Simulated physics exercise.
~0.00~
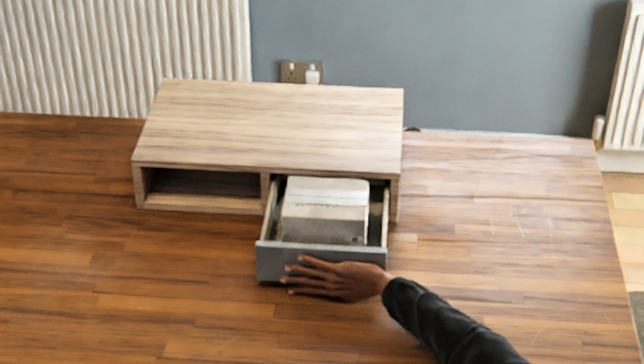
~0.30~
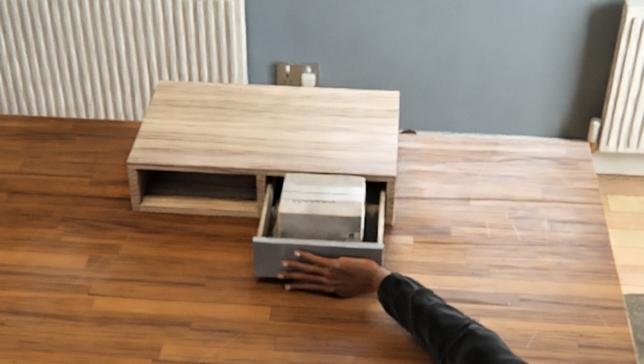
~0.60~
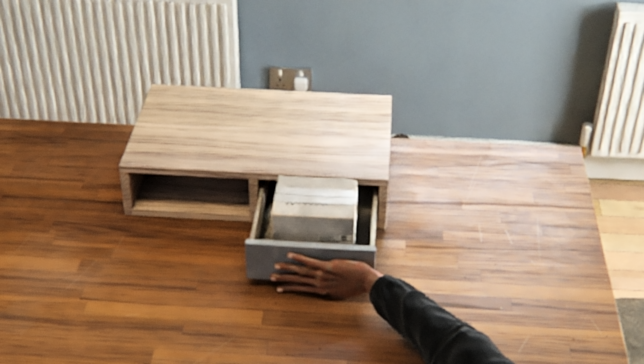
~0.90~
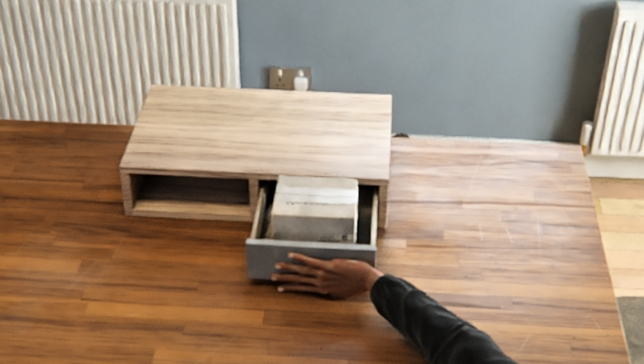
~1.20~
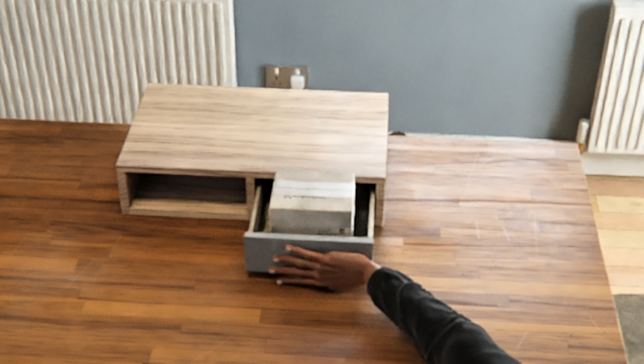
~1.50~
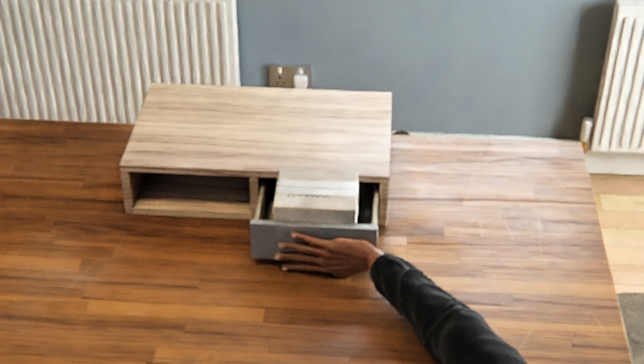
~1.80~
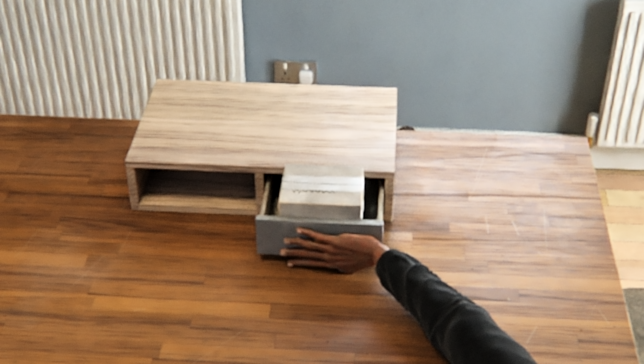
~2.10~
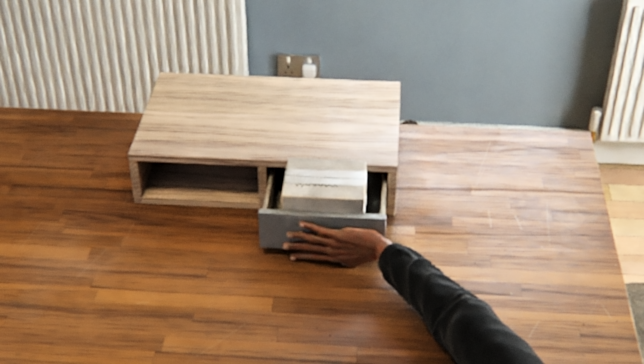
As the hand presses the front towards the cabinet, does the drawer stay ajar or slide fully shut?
The drawer stays ajar. It moves in a little but remains partly open, with the white box still showing.
